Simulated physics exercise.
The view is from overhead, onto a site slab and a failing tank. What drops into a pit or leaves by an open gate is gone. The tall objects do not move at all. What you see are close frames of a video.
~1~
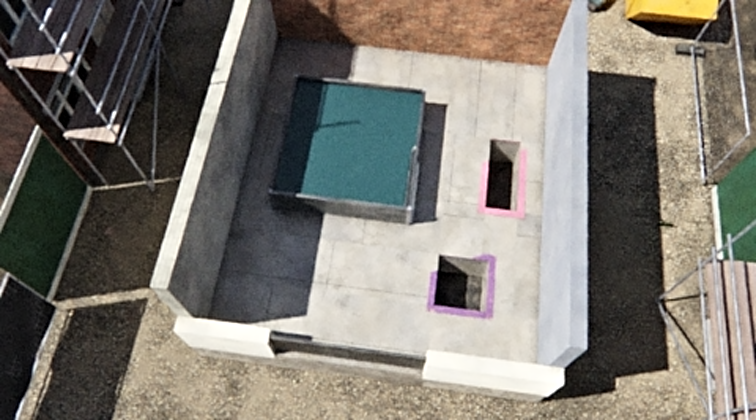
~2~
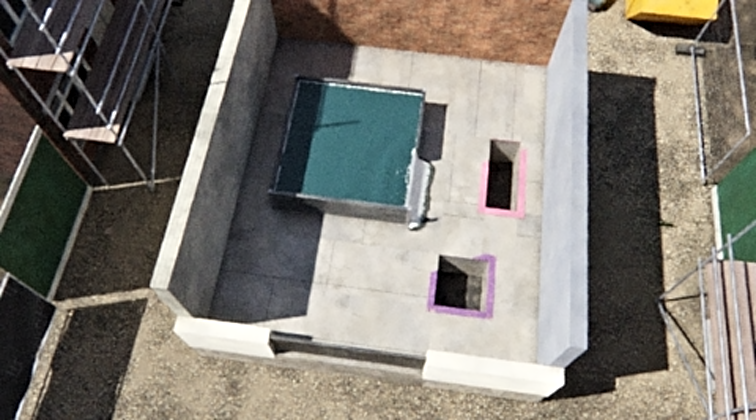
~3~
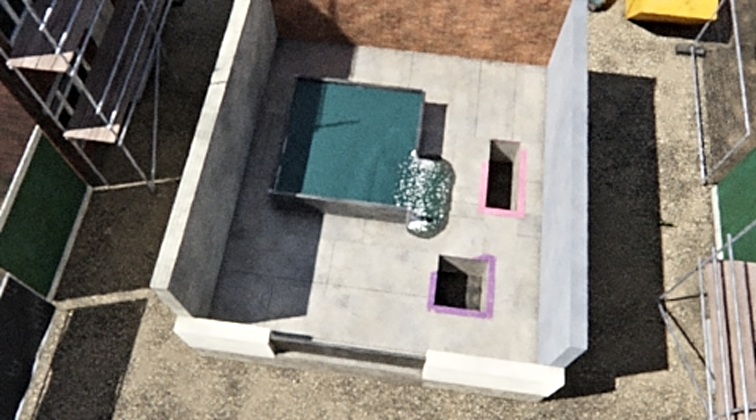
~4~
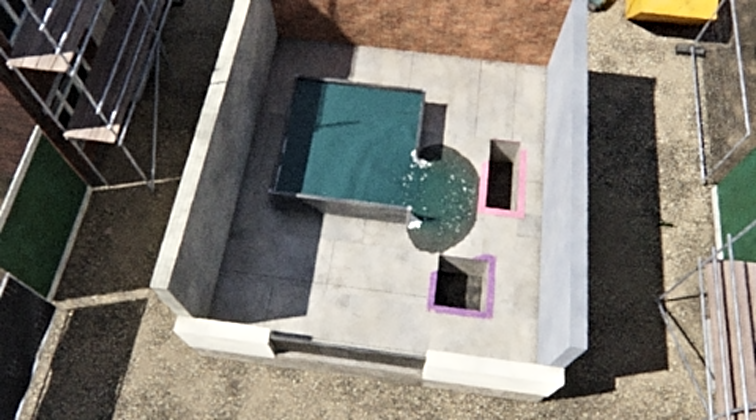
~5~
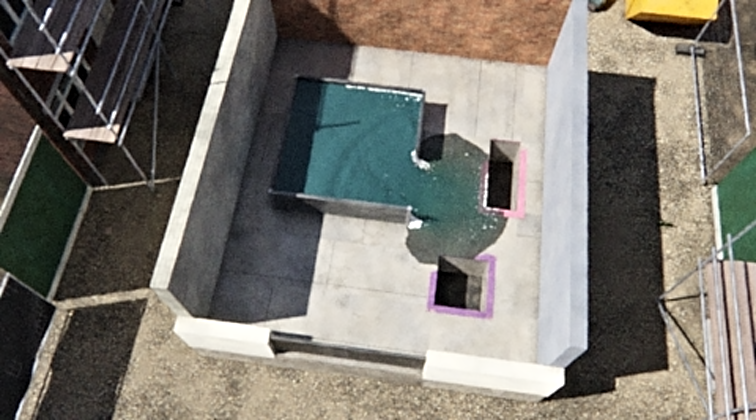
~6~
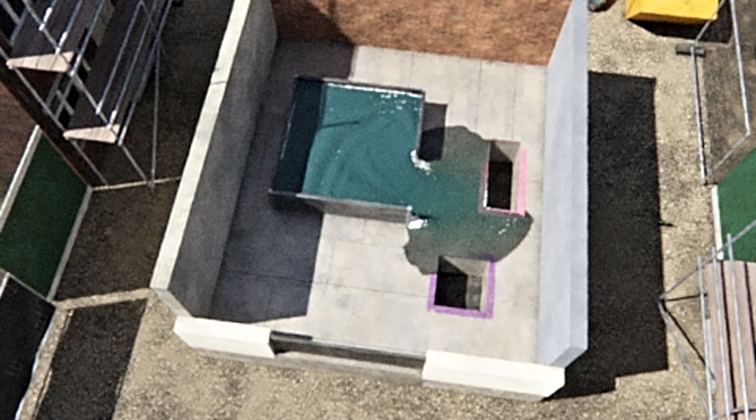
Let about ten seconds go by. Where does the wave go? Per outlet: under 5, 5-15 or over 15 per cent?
Per outlet: Gate under 5 per cent; pink pit over 15 per cent; purple pit over 15 per cent.
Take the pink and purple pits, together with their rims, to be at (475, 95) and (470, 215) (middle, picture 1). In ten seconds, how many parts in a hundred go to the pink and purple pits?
Parts in a hundred: Pink 6, purple 60.
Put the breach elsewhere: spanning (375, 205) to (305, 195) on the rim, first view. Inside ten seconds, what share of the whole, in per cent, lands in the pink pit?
The pink pit gets 10 per cent.
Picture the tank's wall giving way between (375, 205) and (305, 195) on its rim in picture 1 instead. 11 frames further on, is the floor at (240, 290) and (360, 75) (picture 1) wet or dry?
Well, the first place ends up drenched, and the second one left untouched.
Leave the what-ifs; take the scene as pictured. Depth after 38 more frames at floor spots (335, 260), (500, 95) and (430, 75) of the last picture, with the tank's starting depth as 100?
4, 4 and 2 per cent, roughly.
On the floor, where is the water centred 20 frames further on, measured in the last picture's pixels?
I'd say around (394, 187).
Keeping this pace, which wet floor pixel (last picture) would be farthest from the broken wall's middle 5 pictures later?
The farthest point of the front sits at (539, 303).
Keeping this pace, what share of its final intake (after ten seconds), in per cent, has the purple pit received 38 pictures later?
About 70 per cent.
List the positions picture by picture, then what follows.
In the first picture, still water in the tank at (350, 141).
In the second picture, water pours out at (411, 187) and has run to (418, 226).
In the third picture, water pours out at (411, 188) and has run to (434, 231).
In the fourth picture, the front is at (476, 180), out from the gap at (411, 188).
In the fifth picture, water pours out at (411, 188) and has run to (502, 222).
In the sixth picture, the front is at (525, 228), out from the gap at (411, 188).
A moment on, water covers 15 % of the floor; the gate 0 %, the pink pit 6 %, the purple pit 1 %.
Next, water covers 20 % of the floor; the gate 0 %, the pink pit 12 %, the purple pit 4 %.
Then, water covers 35 % of the floor; the gate 0 %, the pink pit 21 %, the purple pit 8 %.
Later, water covers 65 % of the floor; the gate 0 %, the pink pit 31 %, the purple pit 12 %.
In the end, water covers 75 % of the floor; the gate 0 %, the pink pit 39 %, the purple pit 17 %.
